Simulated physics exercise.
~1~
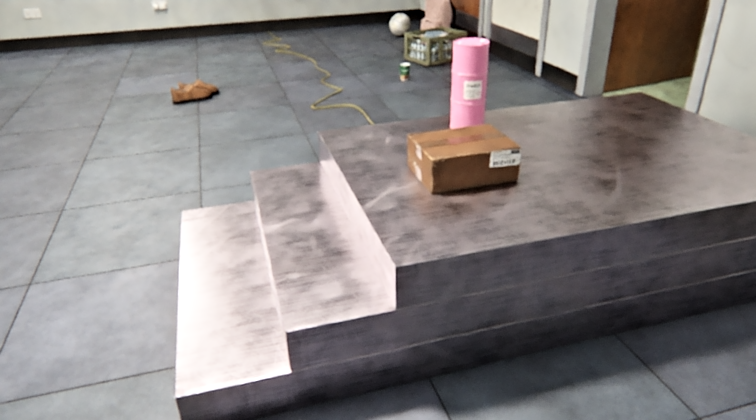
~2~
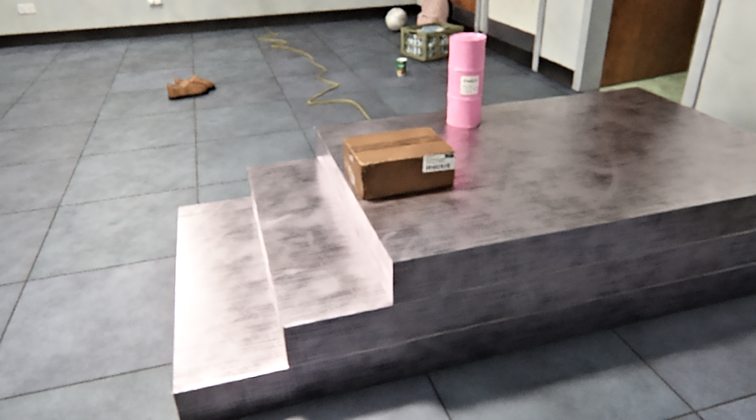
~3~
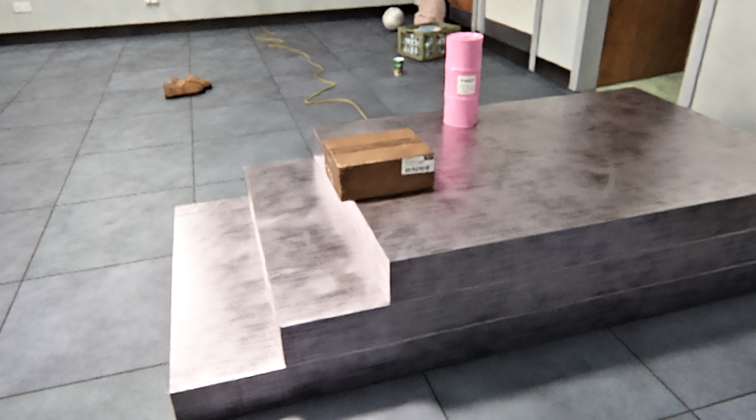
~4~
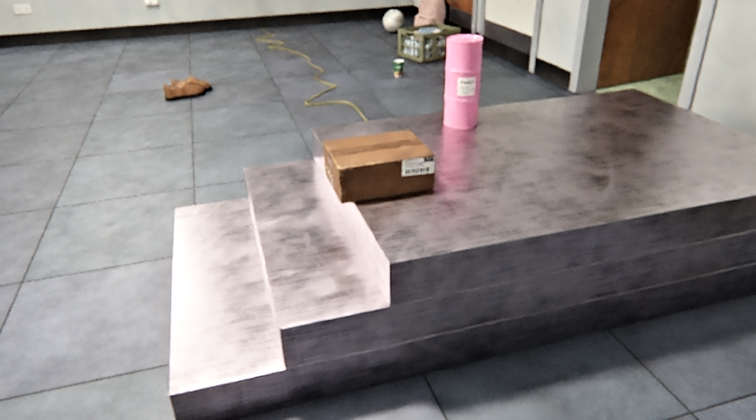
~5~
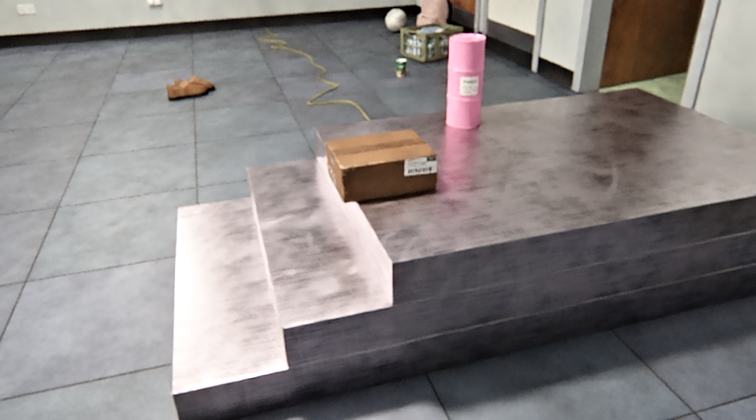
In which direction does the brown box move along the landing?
The brown box moves to the left, toward the steps, before it stops on the landing.
